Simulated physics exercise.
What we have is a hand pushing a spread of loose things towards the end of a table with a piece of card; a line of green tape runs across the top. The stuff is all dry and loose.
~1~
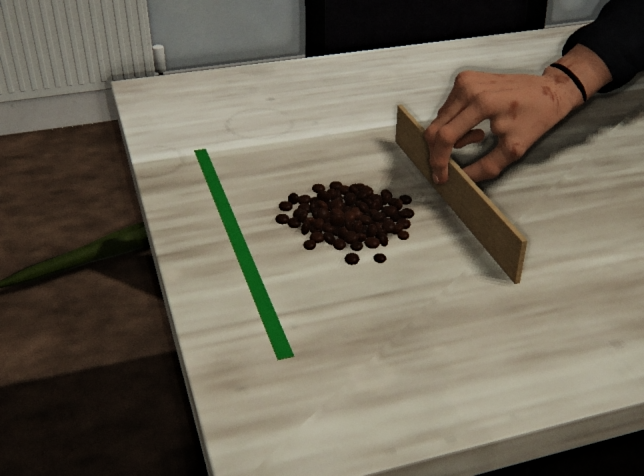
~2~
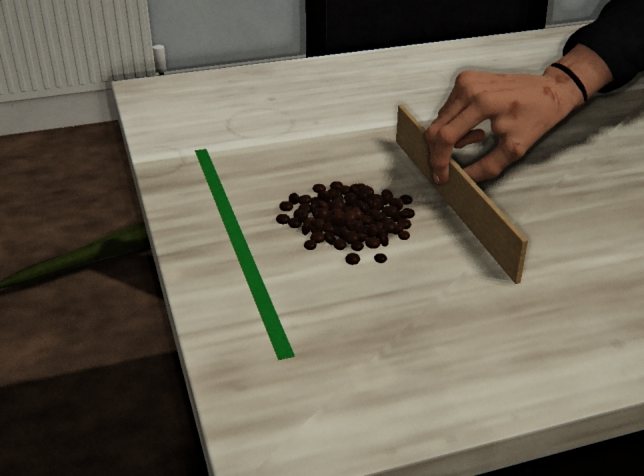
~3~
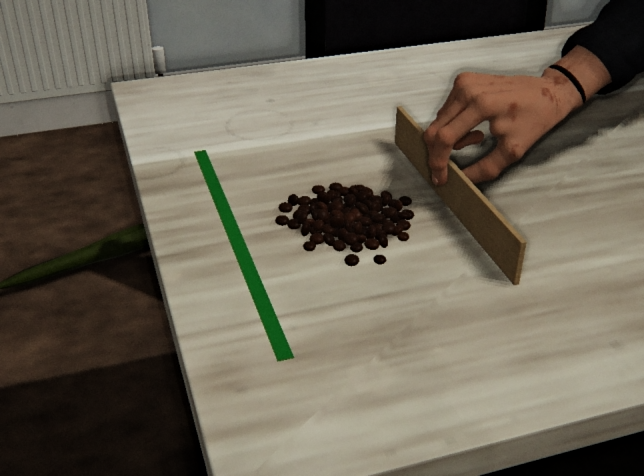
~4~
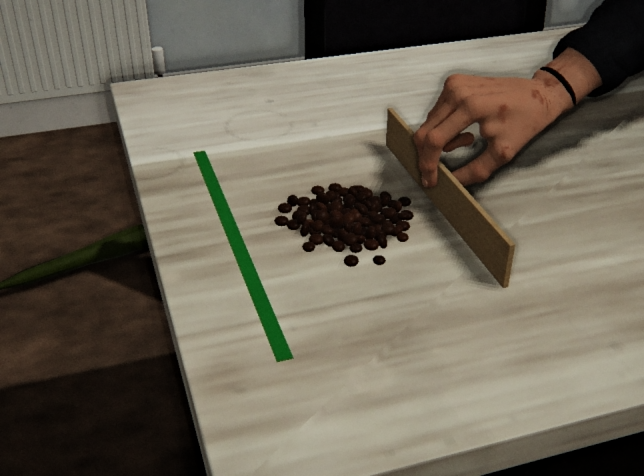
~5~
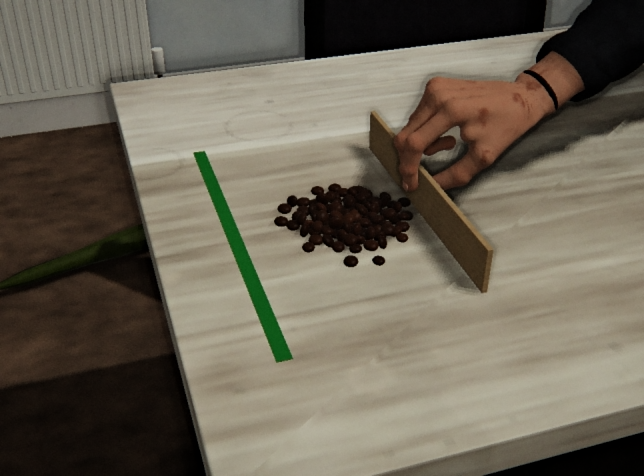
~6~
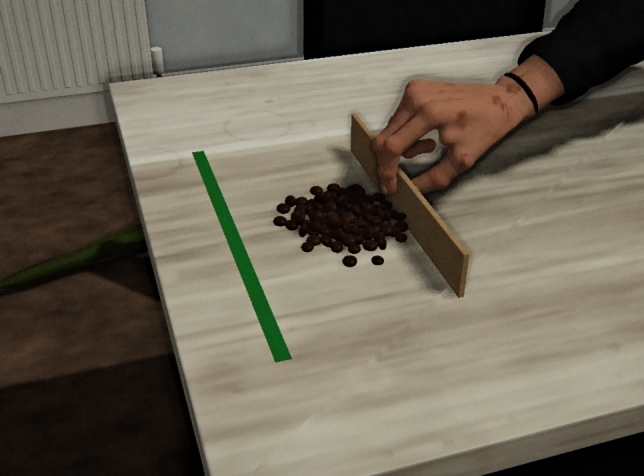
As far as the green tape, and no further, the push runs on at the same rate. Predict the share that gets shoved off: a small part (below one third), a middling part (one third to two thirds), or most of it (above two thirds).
It will be a small part, below one third.
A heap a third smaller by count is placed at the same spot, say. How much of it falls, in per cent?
Roughly 0 percent.
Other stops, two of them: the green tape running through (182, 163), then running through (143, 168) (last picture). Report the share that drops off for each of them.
About 40 per cent, then 100 per cent.
Soon after the last picture, piece of card still moving, near (313, 188); heap all on the table, its front near (242, 243).
A little later, piece of card stopped at the green tape; heap all on the table, its front near (147, 272).
Later still, piece of card stopped at the green tape; heap a small part over the edge.
At rest, piece of card stopped at the green tape; heap a small part over the edge.
